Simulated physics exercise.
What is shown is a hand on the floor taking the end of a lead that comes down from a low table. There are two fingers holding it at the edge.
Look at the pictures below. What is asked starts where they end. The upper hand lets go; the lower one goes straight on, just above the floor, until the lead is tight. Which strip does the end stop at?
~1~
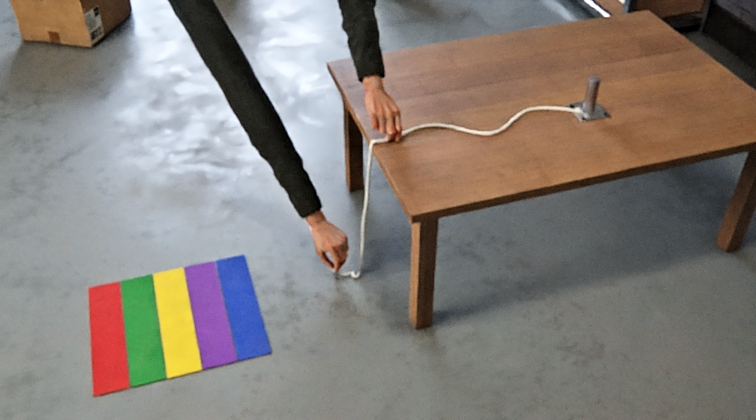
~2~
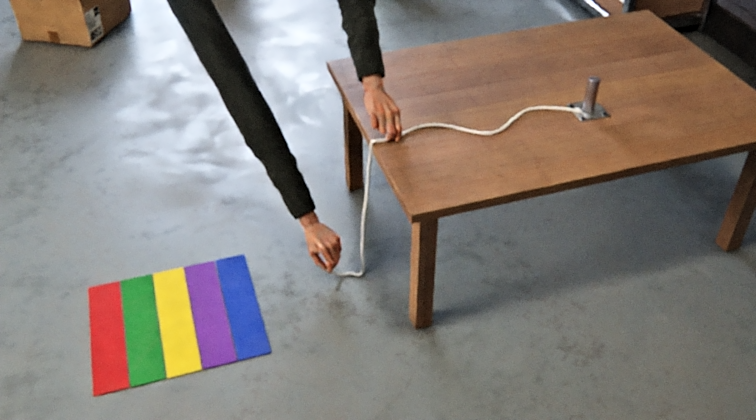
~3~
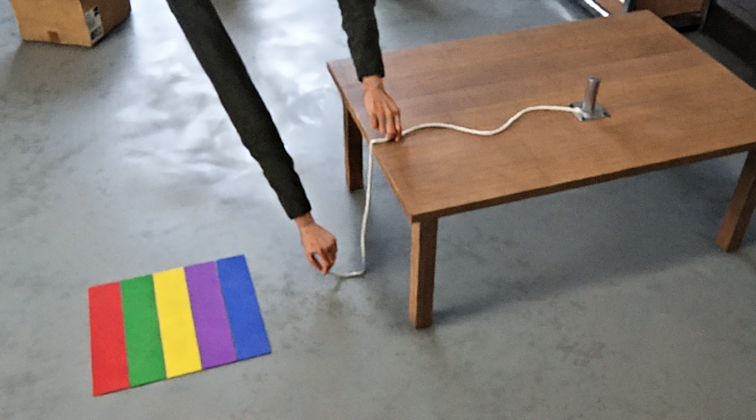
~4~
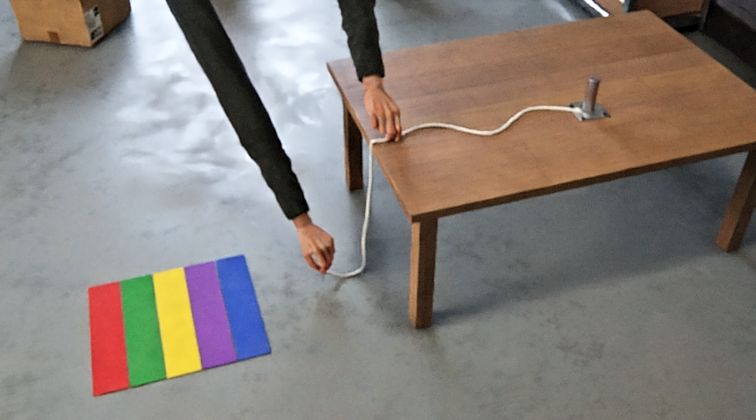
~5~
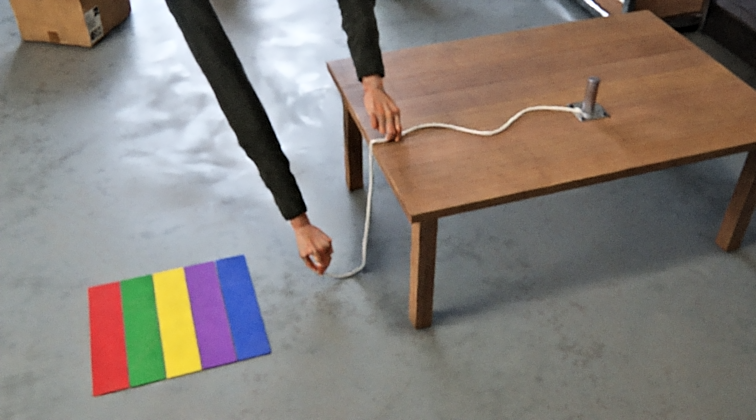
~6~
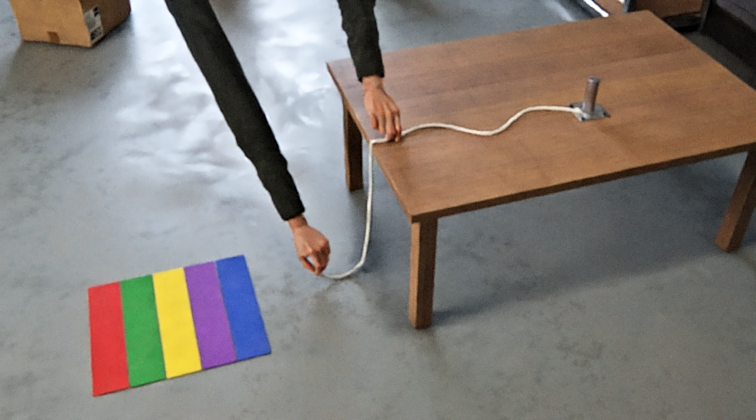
The purple one.
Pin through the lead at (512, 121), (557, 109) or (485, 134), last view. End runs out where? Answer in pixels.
In order: (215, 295), then (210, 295), then (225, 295).
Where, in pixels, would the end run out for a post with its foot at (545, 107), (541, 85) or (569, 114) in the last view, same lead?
In that order: (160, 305), (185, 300) and (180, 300).
Early on, end near (278, 281); short of the strips.
Midway, end near (234, 291); over blue.
At the end of the slack, end near (207, 297); over purple. Over purple.
